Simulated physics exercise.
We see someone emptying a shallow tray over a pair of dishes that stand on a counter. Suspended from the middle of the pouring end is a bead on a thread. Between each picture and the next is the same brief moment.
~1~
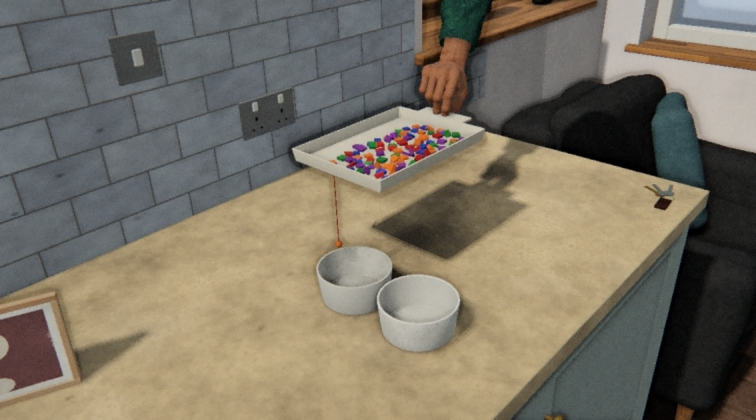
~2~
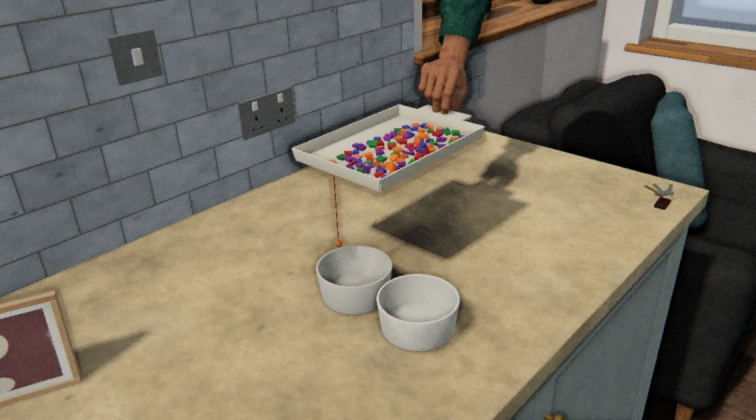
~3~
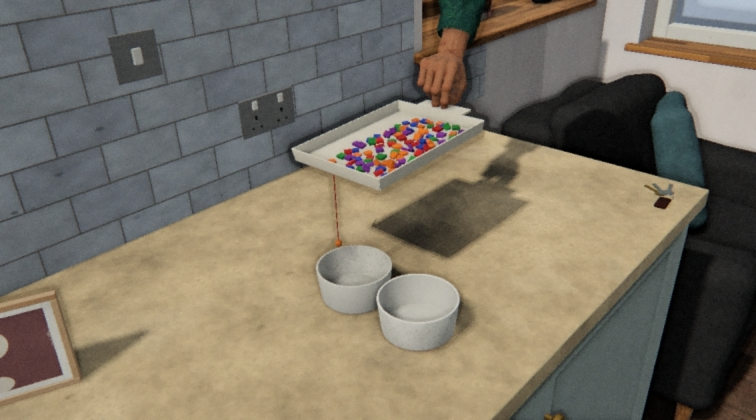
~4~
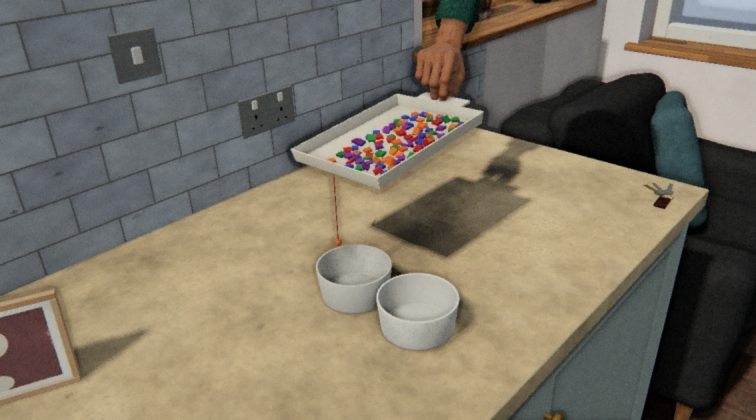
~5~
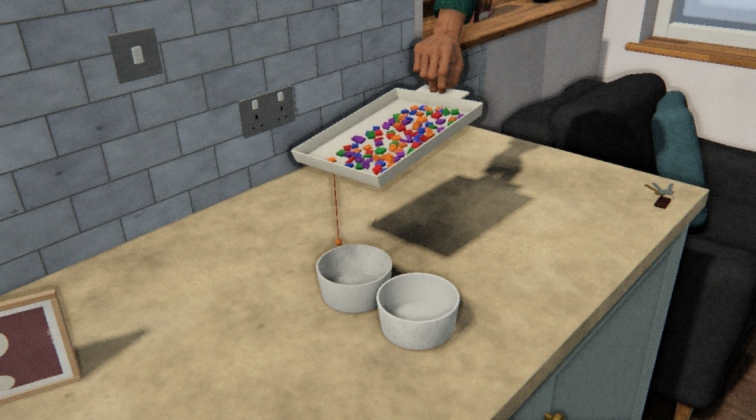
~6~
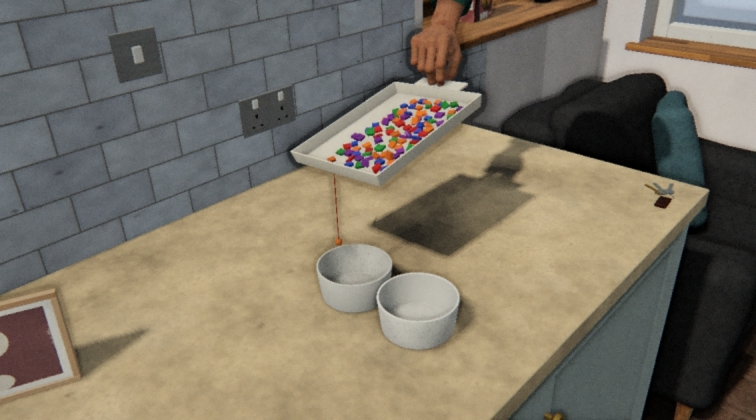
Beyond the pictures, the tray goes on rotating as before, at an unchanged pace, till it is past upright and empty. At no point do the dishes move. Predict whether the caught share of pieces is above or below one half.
The dishes will catch only a minority of the load.
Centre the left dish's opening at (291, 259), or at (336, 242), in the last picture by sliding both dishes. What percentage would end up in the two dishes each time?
About 60 per cent, then about 30 per cent.
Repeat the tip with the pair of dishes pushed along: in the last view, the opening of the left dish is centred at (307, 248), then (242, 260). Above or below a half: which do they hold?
For the two tries in order: Exceeding half, not as much as half.
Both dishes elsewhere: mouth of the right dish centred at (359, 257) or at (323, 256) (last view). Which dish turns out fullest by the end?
The left of the pair the first time, the right of the pair the second.
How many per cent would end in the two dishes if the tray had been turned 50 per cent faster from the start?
Share: Around 0%.
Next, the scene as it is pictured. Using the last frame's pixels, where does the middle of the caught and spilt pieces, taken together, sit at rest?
Centre at rest, last view: Approx. (294, 276).
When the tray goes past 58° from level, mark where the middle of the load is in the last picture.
Roughly at (332, 143).
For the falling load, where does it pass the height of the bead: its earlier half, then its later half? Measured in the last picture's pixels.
Roughly at (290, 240) first, and then at (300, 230).
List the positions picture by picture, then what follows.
Corners of the pouring end near (295, 148) and (380, 180), level; middle of the load near (398, 151), mosaic tiles; left dish near (328, 295); right dish near (392, 331); bead on its thread near (339, 244), in the first frame.
Corners of the pouring end near (295, 148) and (380, 179), level; middle of the load near (398, 150), in the second frame.
Corners of the pouring end near (295, 148) and (379, 178), tipped barely, lowest at the left corner; middle of the load near (397, 147), in the third frame.
Corners of the pouring end near (294, 149) and (378, 176), tipped a little, lowest at the left corner; middle of the load near (397, 143), in the fourth frame.
Corners of the pouring end near (294, 150) and (377, 175), tipped a little, lowest at the left corner; middle of the load near (396, 139), in the fifth frame.
Corners of the pouring end near (294, 151) and (377, 174), tipped a little, lowest at the left corner; middle of the load near (396, 135); left dish near (328, 293); right dish near (392, 328), in the sixth frame.
Shortly afterwards, tray tipped steeply; all but a few on the tray; only a few in the air.
Next, tray tipped right over; all but a few on the tray; a little outside both; only a few in the air.
Some moments later, tray tipped past a quarter turn; a little in the left dish; all but a few outside both.
In the end, tray tipped past a quarter turn; none at all in the right dish; a little in the left dish; all but a few outside both.
